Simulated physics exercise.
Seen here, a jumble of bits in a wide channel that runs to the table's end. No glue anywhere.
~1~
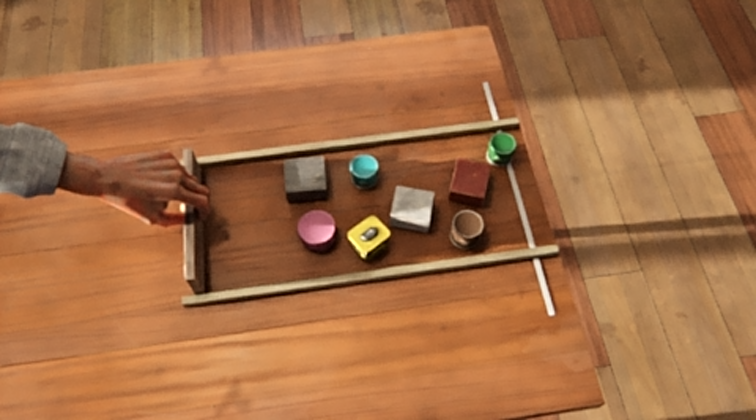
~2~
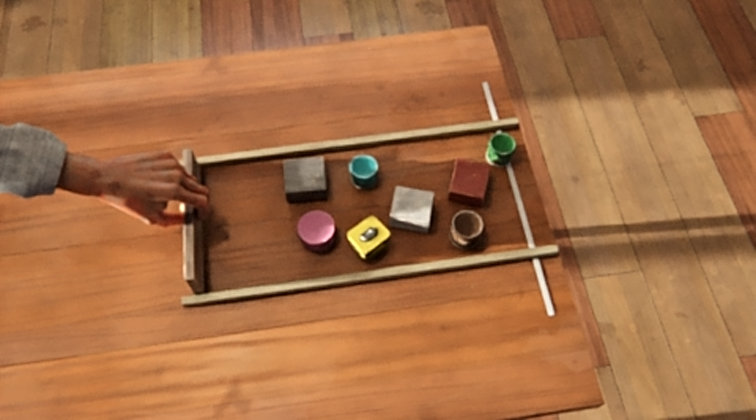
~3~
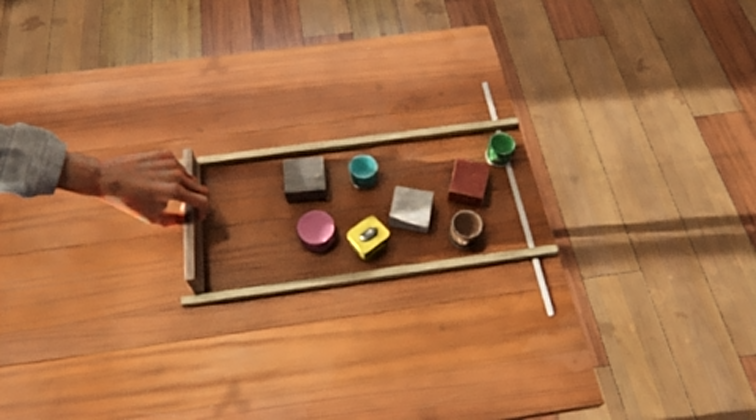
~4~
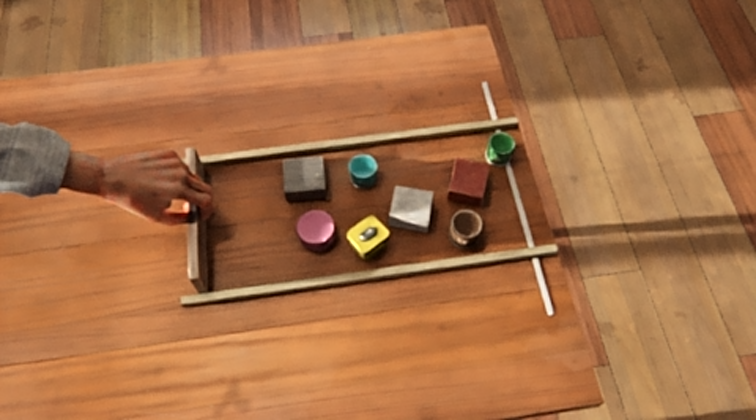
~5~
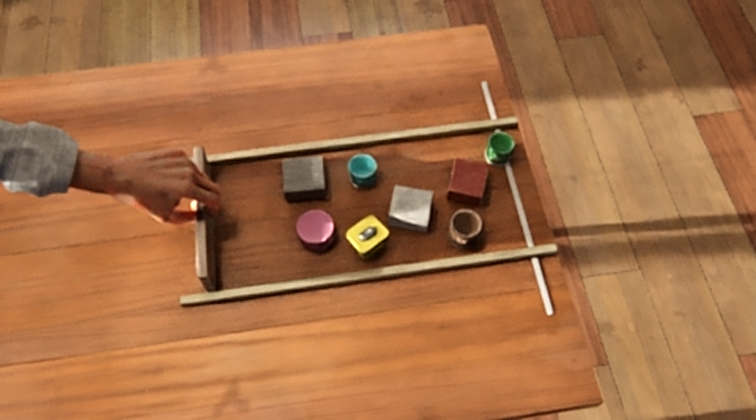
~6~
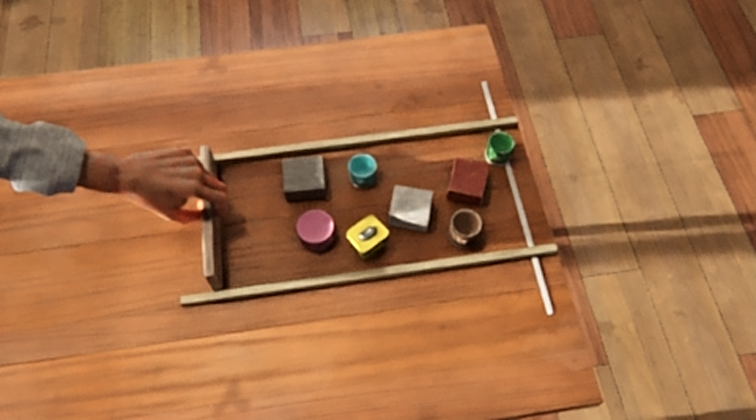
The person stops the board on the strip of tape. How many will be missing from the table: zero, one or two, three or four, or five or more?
As it turns out, the number that fall off is five or more.
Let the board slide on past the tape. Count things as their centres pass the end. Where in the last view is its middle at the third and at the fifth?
Its middle is around (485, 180) and later (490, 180).
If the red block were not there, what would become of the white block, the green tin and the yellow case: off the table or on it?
The white block tumbles off, the green tin tumbles off, the yellow case survives.
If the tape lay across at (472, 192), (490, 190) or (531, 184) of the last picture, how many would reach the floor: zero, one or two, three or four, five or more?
One after another: Just one or two; three or four; five or more.
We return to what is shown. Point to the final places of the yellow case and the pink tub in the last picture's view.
Near (547, 230) and (539, 203).
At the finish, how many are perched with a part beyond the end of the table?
3 of them.
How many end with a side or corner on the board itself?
It touches 3.
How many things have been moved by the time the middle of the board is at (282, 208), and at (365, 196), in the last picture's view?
At the one place 0, at the other 5.
Soon after, none off yet; green tin at rest near (499, 149); red block at rest near (468, 181); brown pot at rest near (465, 229).
After that, none off yet; green tin displaced about its own width near (506, 137); red block displaced about its own width near (505, 165); brown pot displaced a little near (483, 232).
In the end, the number that fall off is five or more; gone, turquoise tin, white block, brown pot, red block and green tin.
